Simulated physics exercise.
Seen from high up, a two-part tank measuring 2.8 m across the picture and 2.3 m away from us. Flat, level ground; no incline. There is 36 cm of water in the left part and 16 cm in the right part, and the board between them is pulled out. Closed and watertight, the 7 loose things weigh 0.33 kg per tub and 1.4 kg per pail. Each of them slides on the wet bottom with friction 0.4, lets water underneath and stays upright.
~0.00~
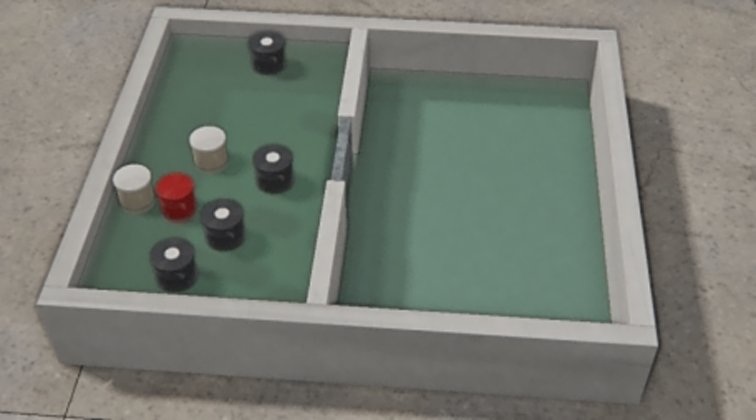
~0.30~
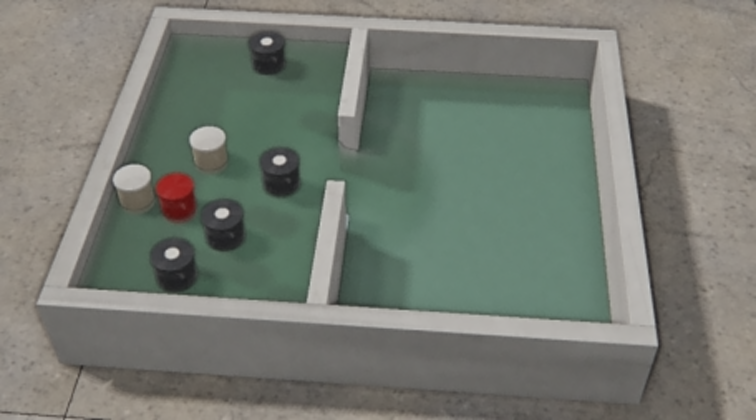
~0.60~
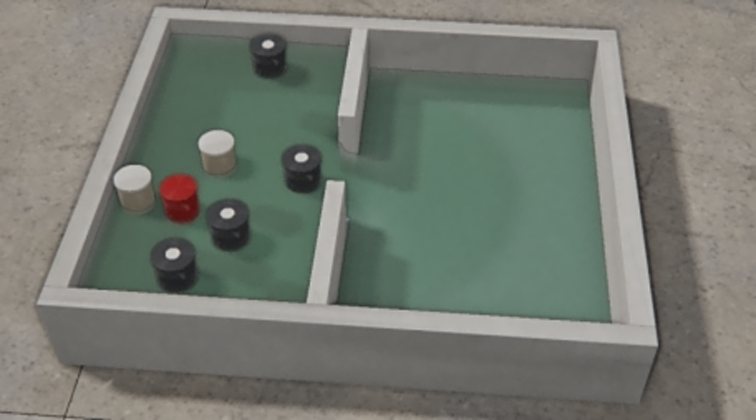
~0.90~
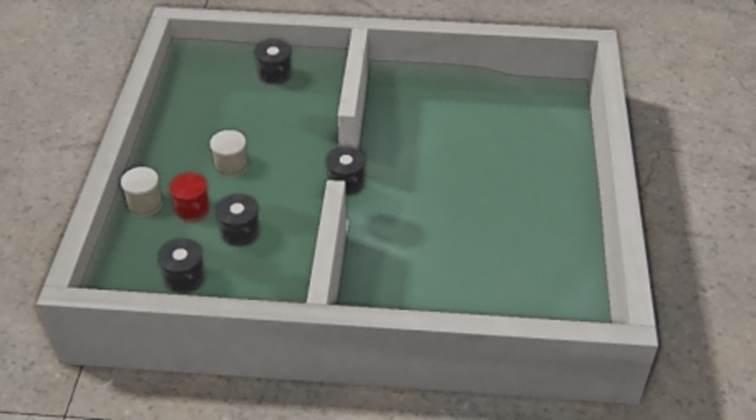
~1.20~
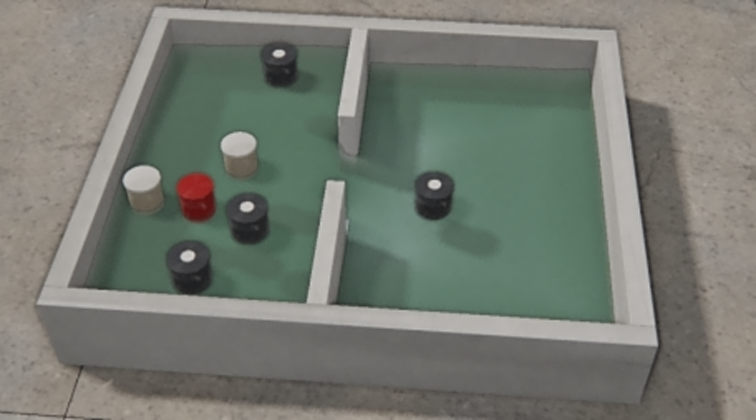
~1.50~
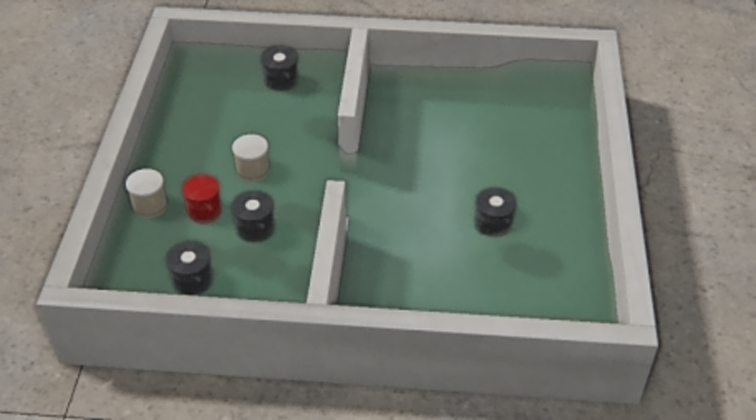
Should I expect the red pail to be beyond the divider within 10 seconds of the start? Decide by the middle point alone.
Red pail: Not over.
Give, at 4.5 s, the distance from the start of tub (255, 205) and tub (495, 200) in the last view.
One is off by 30 cm, the other by 200 cm, in the order asked.
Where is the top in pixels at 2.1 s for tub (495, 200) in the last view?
Position: Approx. (497, 238).
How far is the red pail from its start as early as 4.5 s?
Around 20 centimetres.
After 2.1 s the red pail is near (211, 187), 0.2 m from its start, afloat; 1 of 7 are over the mark; 7 afloat.
After 4.5 s the red pail is near (217, 188), 0.2 m from its start, afloat; 1 of 7 are over the mark; 7 afloat.
After 7.0 s the red pail is near (214, 189), 0.2 m from its start, afloat; 1 of 7 are over the mark; 7 afloat.
After 10.0 s the red pail is near (216, 191), 0.2 m from its start, afloat; 1 of 7 are over the mark; 7 afloat.
